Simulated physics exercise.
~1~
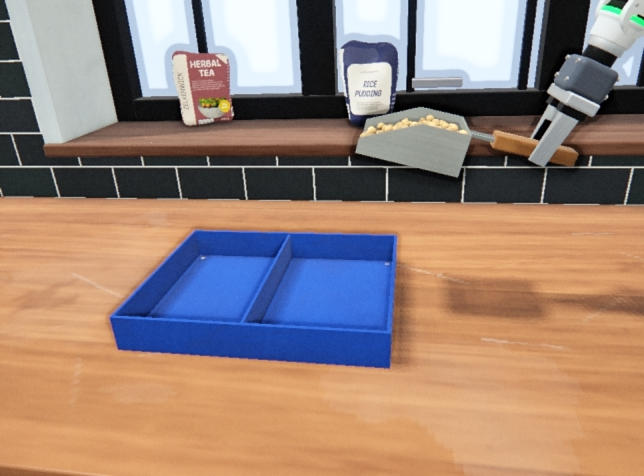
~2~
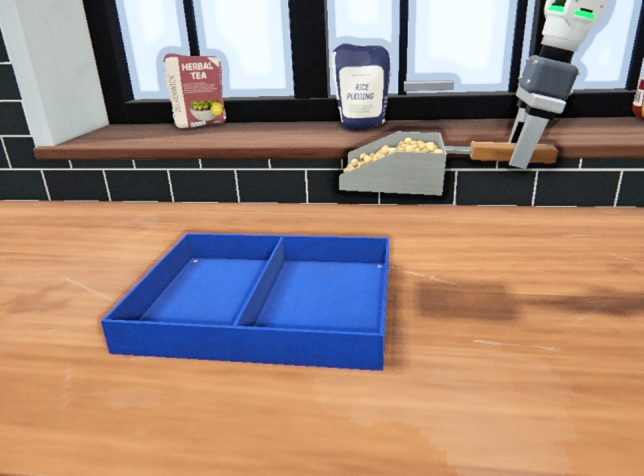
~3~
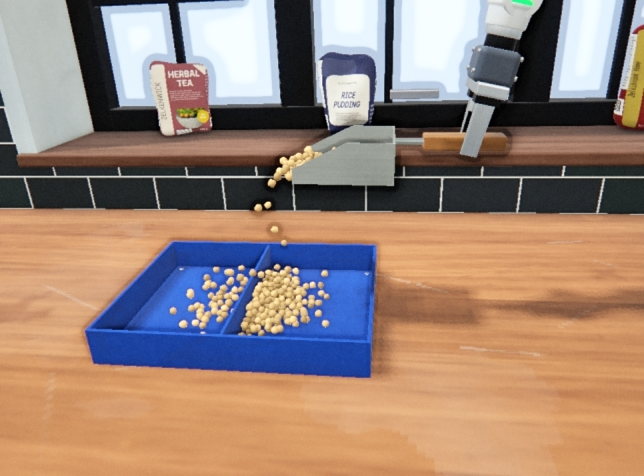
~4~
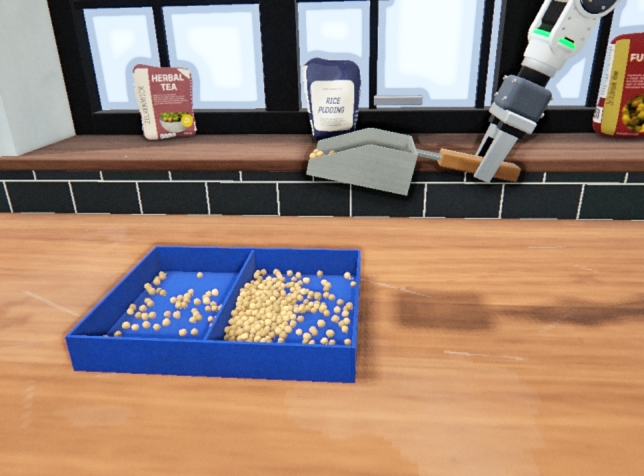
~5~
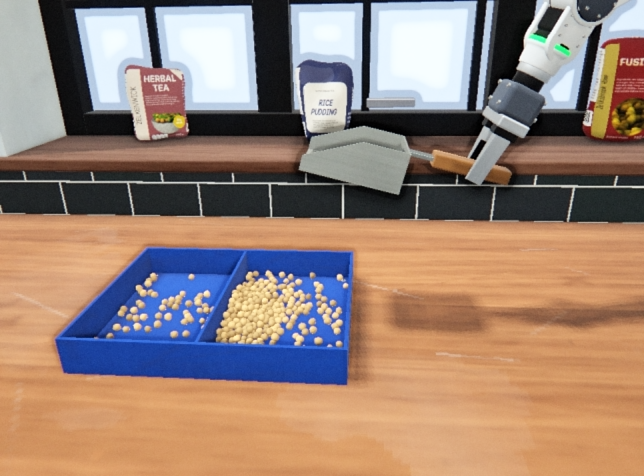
We see a robot arm holding a grey scoop of chickpeas over a divided blue tray on a wooden counter; it pours them out, then tips the scoop back, leaving most in the tray's right section and fewer in the left.
